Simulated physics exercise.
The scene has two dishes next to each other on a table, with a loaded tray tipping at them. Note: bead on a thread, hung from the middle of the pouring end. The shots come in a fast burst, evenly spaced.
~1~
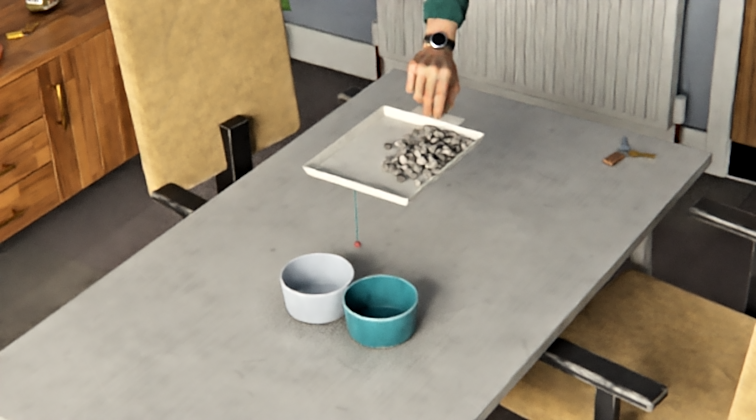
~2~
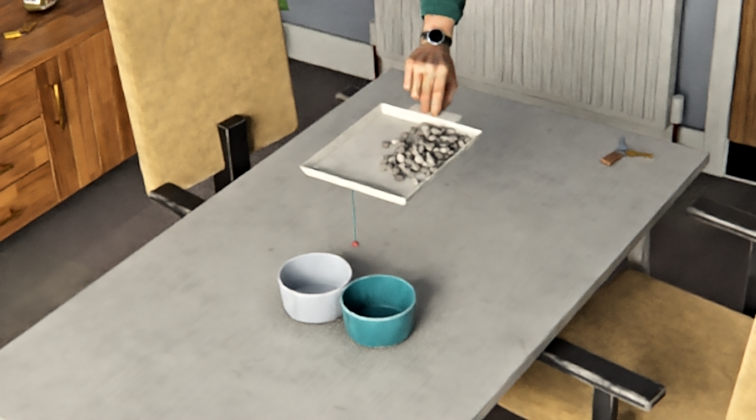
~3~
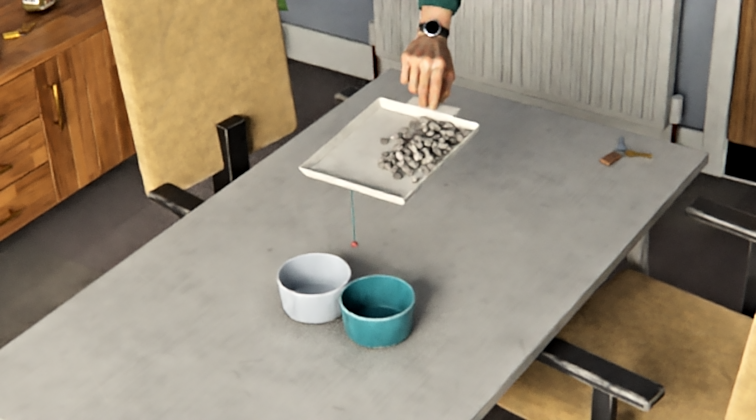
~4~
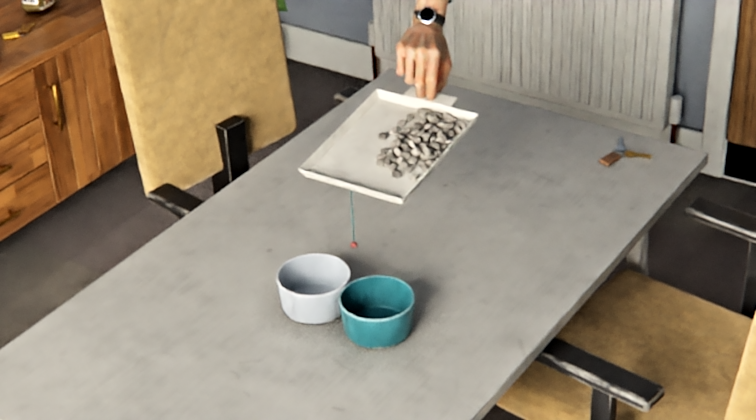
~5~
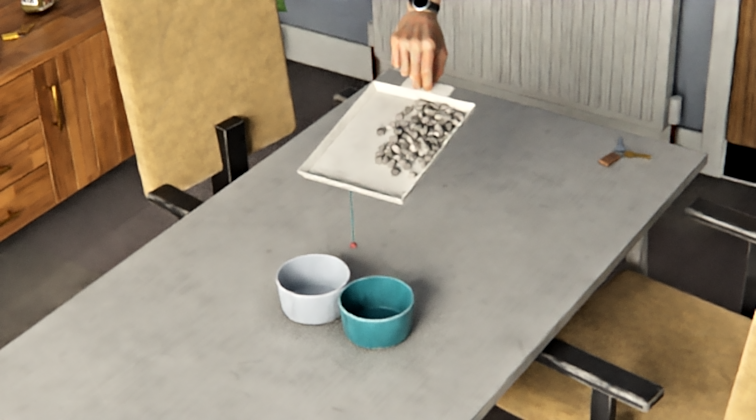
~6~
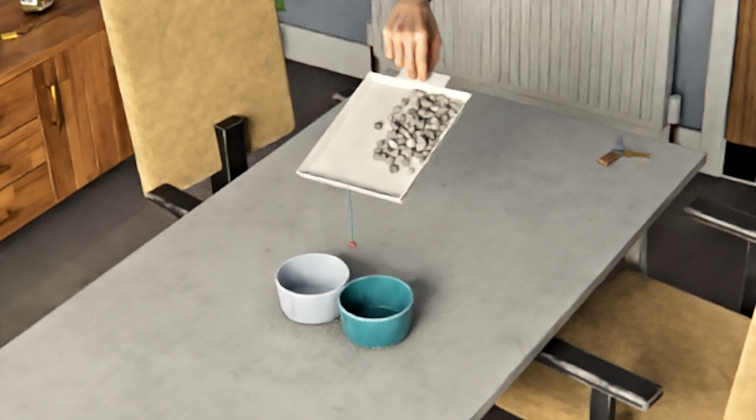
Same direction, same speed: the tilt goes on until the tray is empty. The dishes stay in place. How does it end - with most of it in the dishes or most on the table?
The dishes end up holding in excess of half.
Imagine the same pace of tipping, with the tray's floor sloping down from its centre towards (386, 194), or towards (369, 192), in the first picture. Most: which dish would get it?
One gives the rightmost dish and two gives the rightmost dish.
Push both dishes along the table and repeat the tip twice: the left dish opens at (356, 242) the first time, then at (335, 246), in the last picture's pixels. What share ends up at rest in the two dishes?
In the first position around 0 percent, in the second around 30 percent.
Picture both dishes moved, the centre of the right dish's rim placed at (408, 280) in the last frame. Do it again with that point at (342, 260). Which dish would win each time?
For the first placement, the left-side one; for the second placement, the right-side one.
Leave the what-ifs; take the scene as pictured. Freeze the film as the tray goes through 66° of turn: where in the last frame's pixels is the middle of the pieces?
Roughly (342, 187).
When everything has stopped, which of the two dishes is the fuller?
The one in question is the left-side one.
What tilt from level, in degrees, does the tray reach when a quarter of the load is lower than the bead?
75°.
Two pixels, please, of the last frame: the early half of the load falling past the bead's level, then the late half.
Near (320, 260) and later near (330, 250).
Soon, tray tipped steeply; about two thirds on the tray; a stray few in the left dish; about a quarter in the air.
A while on, tray tipped past a quarter turn; about a quarter in the right dish; about half in the left dish; about a third outside both; a small part in the air.
Towards the end, tray tipped past a quarter turn; about a quarter in the right dish; about half in the left dish; about a third outside both.
Finally, tray tipped past a quarter turn; about a quarter in the right dish; about half in the left dish; about a third outside both.
